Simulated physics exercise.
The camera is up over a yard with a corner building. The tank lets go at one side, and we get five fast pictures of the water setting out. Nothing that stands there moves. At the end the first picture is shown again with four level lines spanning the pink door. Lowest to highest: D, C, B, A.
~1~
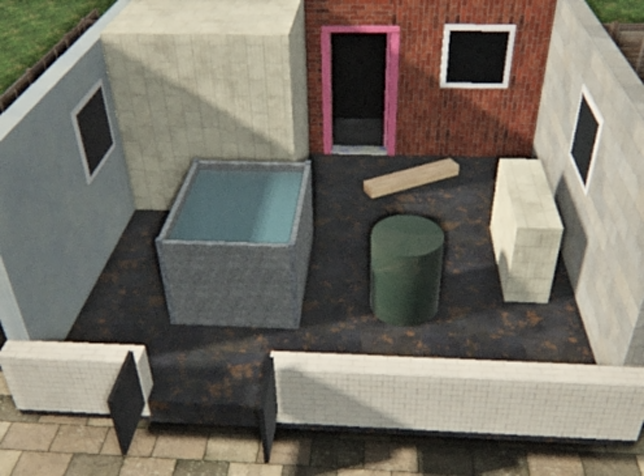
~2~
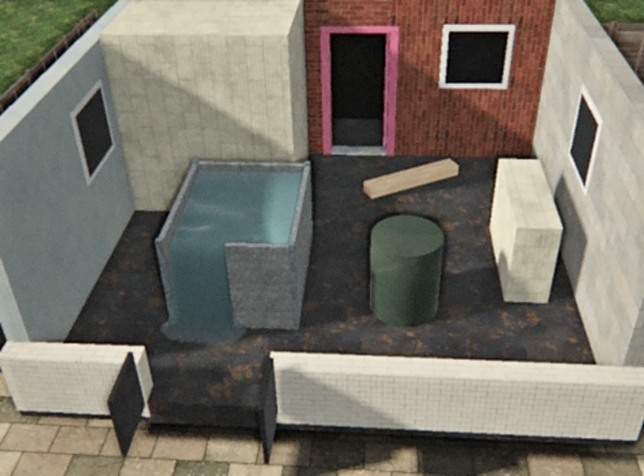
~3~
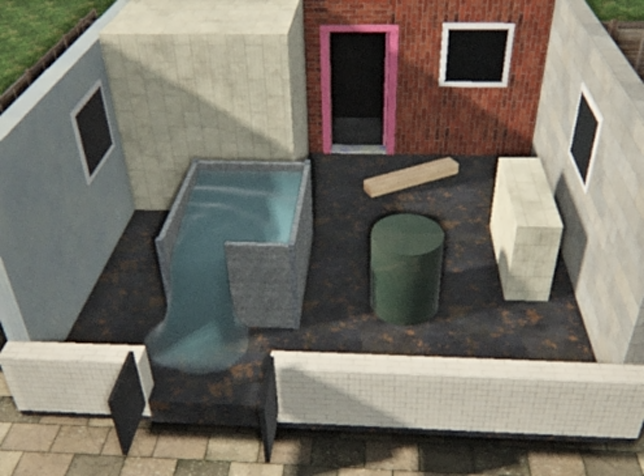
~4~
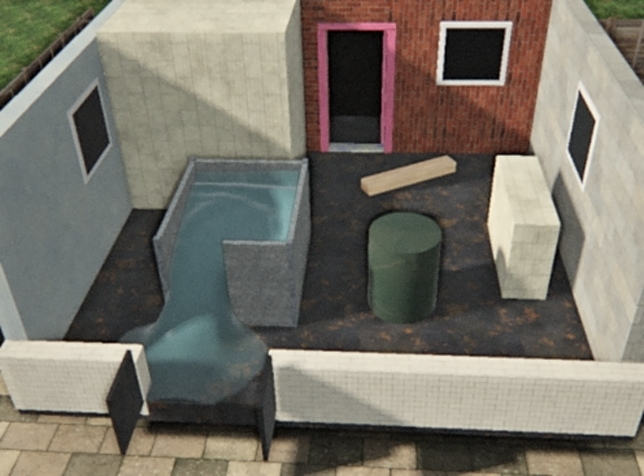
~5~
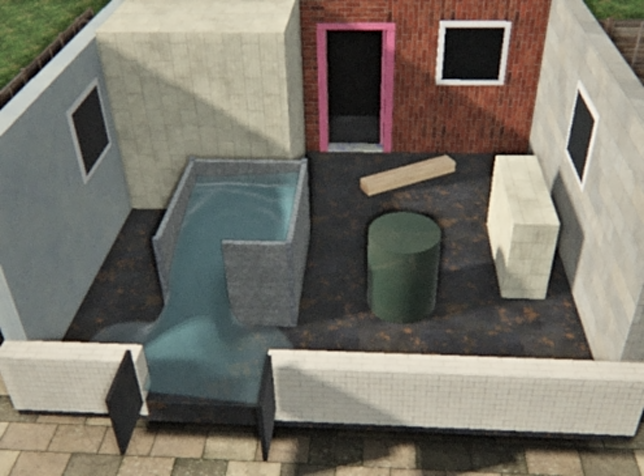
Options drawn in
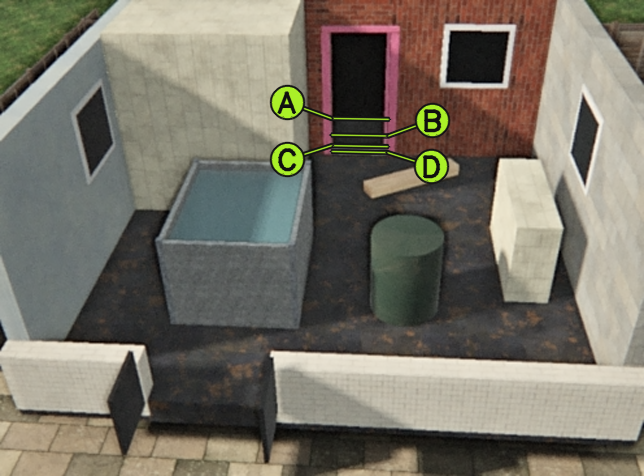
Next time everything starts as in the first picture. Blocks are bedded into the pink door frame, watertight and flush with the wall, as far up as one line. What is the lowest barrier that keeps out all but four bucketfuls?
Go for D.
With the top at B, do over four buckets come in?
No.
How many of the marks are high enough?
All of them.
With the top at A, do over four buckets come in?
No.
On the marked copy, A at (360, 118); B at (359, 135); C at (359, 146); D at (359, 152); from the bottom up D, C, B, A.
For mark A, nothing gets over.
For mark B, nothing gets over.
For mark C, nothing gets over.
For mark D, nothing gets over.
